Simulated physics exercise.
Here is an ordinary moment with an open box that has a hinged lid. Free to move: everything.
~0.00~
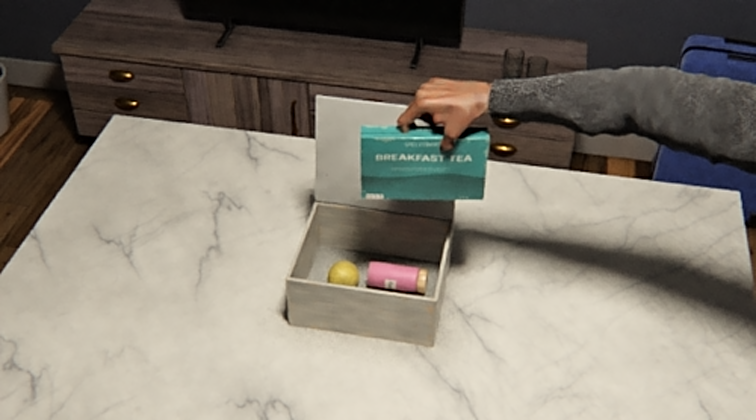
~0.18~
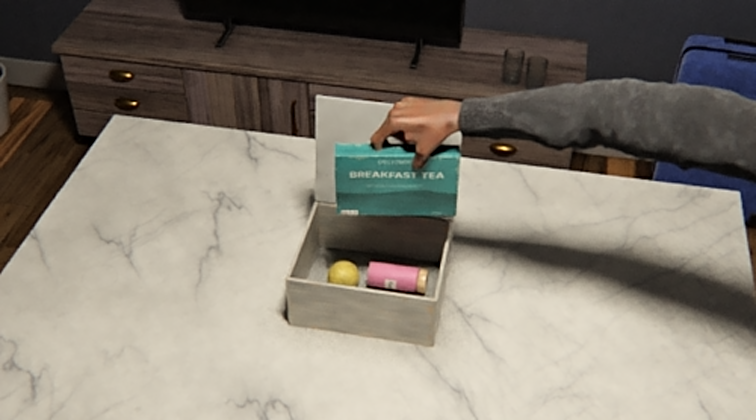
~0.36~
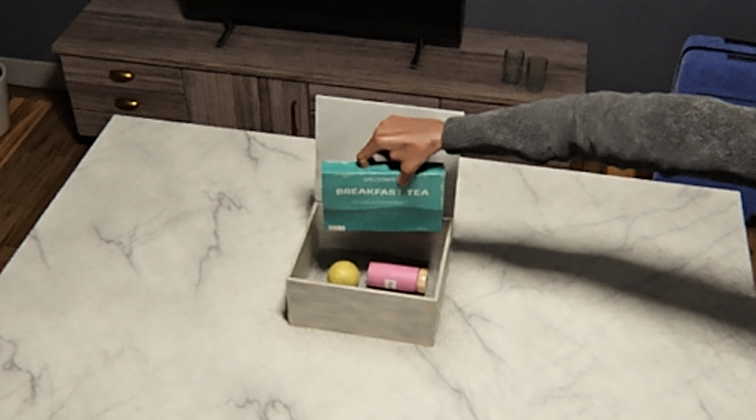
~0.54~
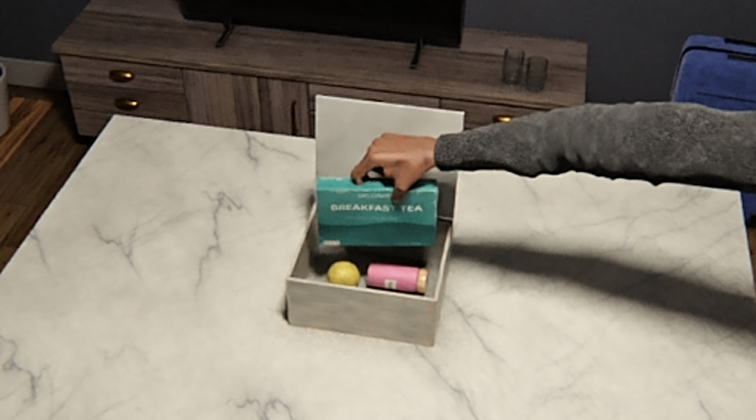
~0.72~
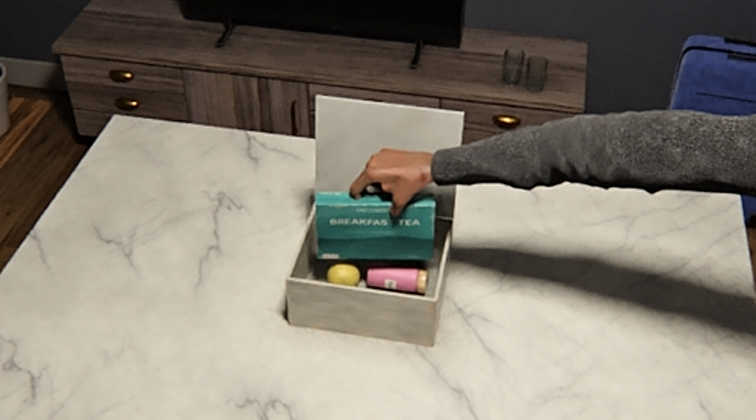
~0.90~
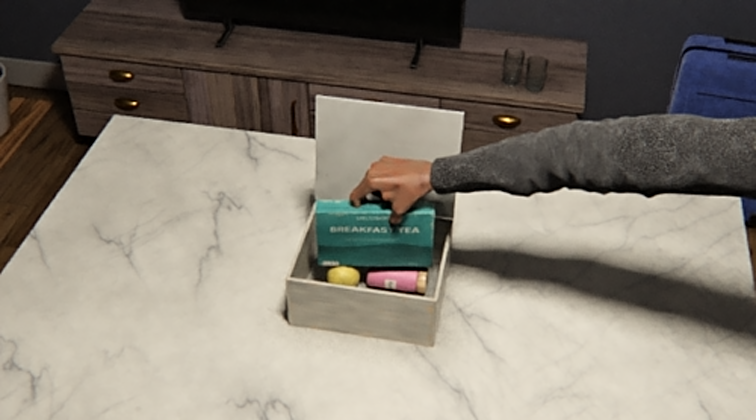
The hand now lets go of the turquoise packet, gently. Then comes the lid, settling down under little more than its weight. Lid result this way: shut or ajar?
Shut.
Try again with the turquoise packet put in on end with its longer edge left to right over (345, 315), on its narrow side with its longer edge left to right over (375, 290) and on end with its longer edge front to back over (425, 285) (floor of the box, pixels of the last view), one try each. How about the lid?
In case one it remains open, in case two it ends up closed and in case three it remains open.
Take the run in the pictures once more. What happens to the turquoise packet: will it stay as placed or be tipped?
The turquoise packet ends up leaning.
By 1.70 s, lid starting down; turquoise packet on its side near (368, 265); yellow lemon moved about its own width; pink shaker moved about its own width.
By 2.60 s, lid 53° above the rim; turquoise packet on its side near (371, 261); yellow lemon moved about its own width; pink shaker moved about its own width.
When it is over (3.7 s), lid shut; lying over in the box, turquoise packet; moved from the start, yellow lemon and pink shaker. End places, in pixels of the last picture, turquoise packet near (371, 261).
